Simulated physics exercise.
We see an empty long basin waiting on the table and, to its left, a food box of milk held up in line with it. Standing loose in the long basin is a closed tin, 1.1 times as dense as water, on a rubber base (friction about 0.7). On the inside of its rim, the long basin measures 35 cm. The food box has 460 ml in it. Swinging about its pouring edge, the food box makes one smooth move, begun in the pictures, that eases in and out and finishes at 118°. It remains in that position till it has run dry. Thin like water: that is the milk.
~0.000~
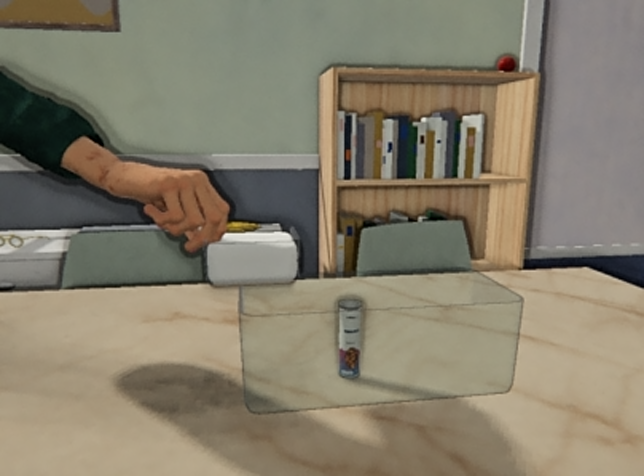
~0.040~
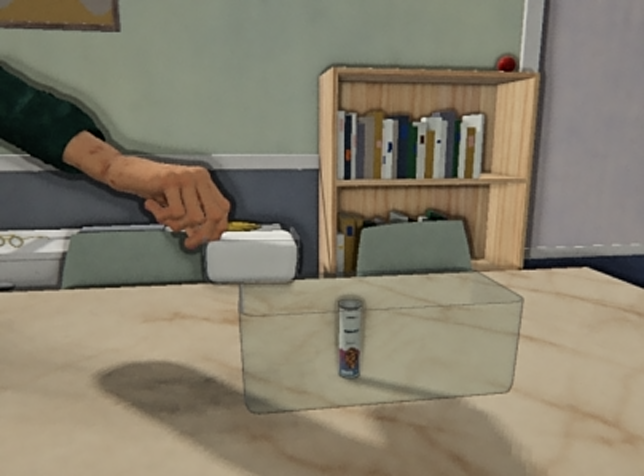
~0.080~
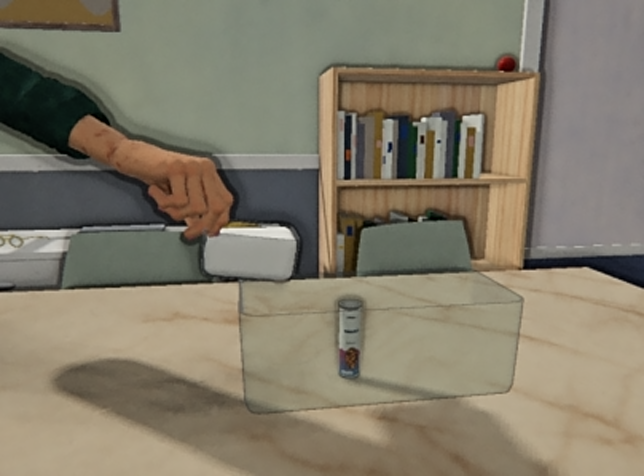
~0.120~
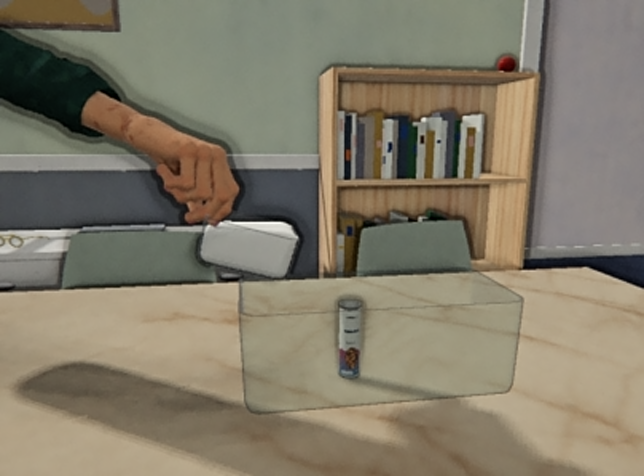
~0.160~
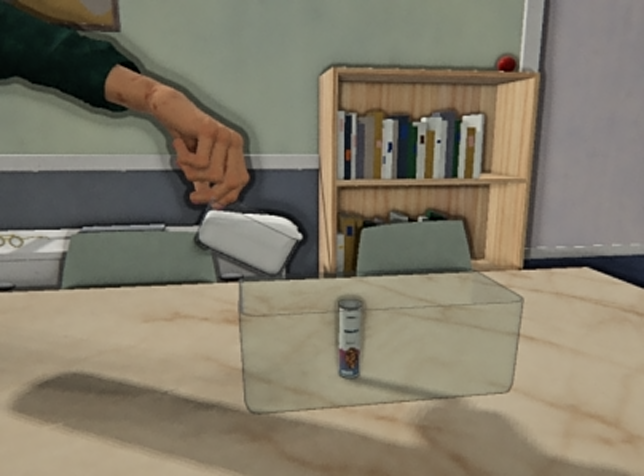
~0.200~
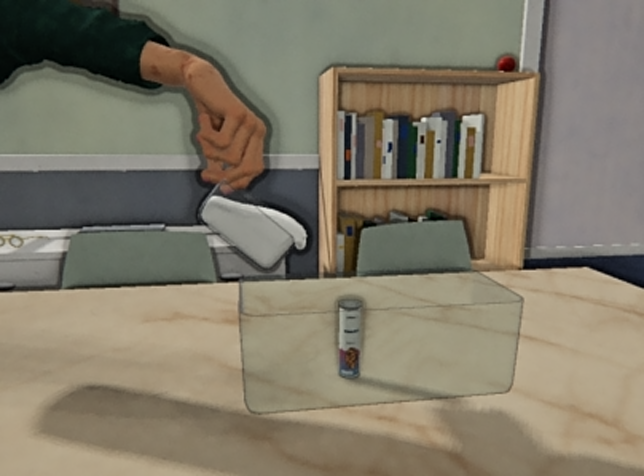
A white food box of milk, held by a hand left of a clear long basin, starts out level, then tilts gradually rightward. The hand rises and bends at the wrist, steepening the tilt as a little milk passes the lower edge, while the small tin stands still inside the basin.
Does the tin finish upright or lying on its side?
It finishes upright.
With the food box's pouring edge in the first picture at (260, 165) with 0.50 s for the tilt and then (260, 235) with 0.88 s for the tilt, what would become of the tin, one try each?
First it keeps standing; then it goes over.
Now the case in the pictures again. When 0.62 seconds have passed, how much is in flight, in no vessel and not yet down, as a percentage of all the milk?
Near 4 percent.
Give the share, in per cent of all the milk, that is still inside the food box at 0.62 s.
Roughly 0 percent remains.
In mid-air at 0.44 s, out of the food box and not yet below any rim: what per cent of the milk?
At that moment, about 56 percent.
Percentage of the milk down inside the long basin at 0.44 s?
32 %, roughly.
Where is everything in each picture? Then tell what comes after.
The first frame shows tilt 0°; pouring edge (295, 234); surface from (209, 242) to (293, 239); the long basin's rim runs from (240, 296) to (496, 284); the tin's top is at (350, 307).
The second frame shows tilt 2°; pouring edge (295, 234); surface from (208, 241) to (293, 237).
The third frame shows tilt 7°; pouring edge (295, 235); surface from (207, 237) to (293, 233).
The fourth frame shows tilt 16°; pouring edge (295, 235); surface from (206, 229) to (294, 229); 1 per cent is over the edge.
The fifth frame shows tilt 27°; pouring edge (294, 235); surface from (205, 217) to (293, 227); 5 per cent is over the edge.
The sixth frame shows tilt 41°; pouring edge (294, 235); surface from (205, 202) to (285, 220); 9 per cent is over the edge.
Then, 0.44 s in, the tilt is 114° and 13 per cent is still to pour; the tin stands where it began.
Then, 0.62 s in, the tilt is 118° and 0 per cent is still to pour; the tin stands where it began.
Then, 0.80 s in, the tilt is 118° and 0 per cent is still to pour; the tin stands where it began.
Then, 1.00 s in, the tilt is 118° and 0 per cent is still to pour; the tin stands where it began.
Finally, the tin stands where it began.
